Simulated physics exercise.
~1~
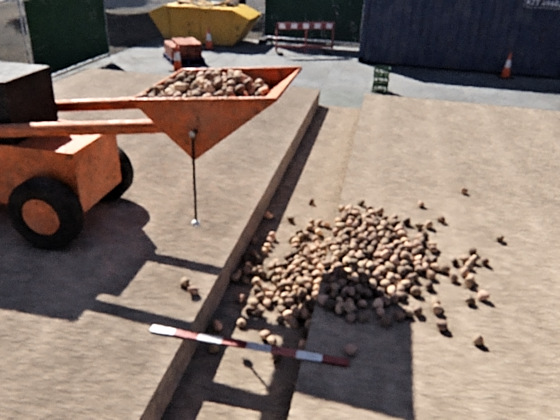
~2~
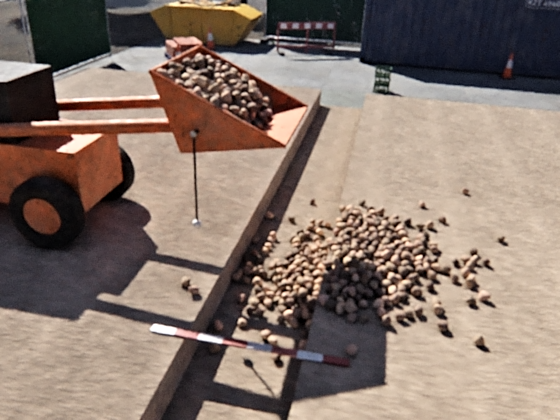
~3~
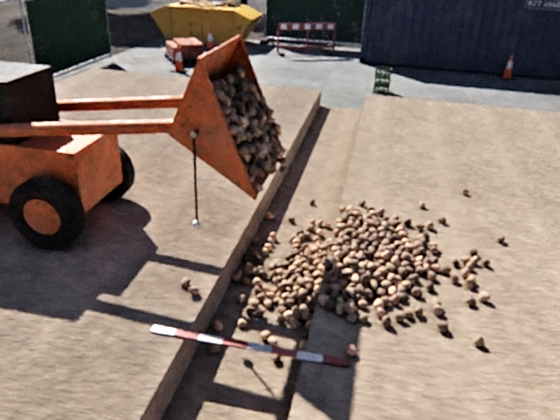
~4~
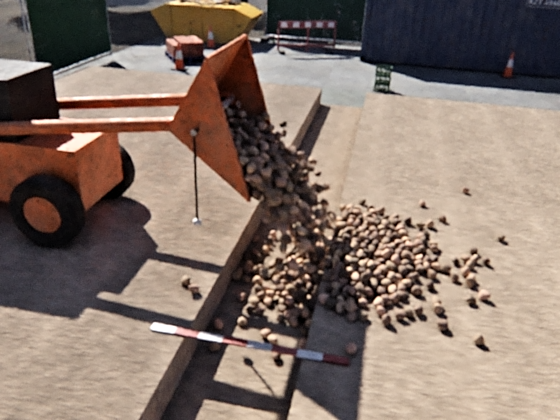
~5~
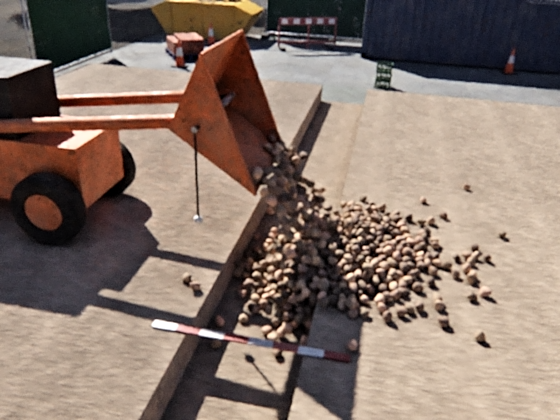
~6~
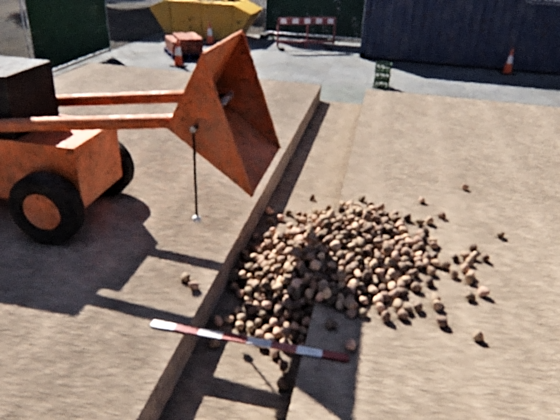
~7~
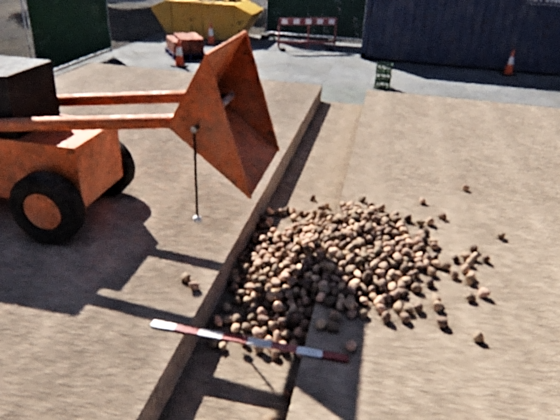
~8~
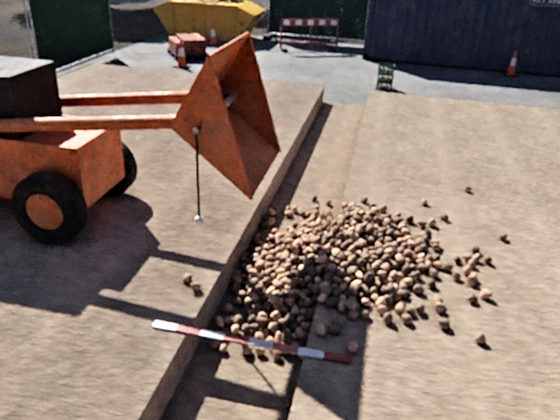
An orange loader standing beside a trench tipped its full bucket forward, and the brown stones slid out and tumbled down onto the loose pile already there, leaving the bucket empty and tilted over a bigger heap that filled part of the trench.
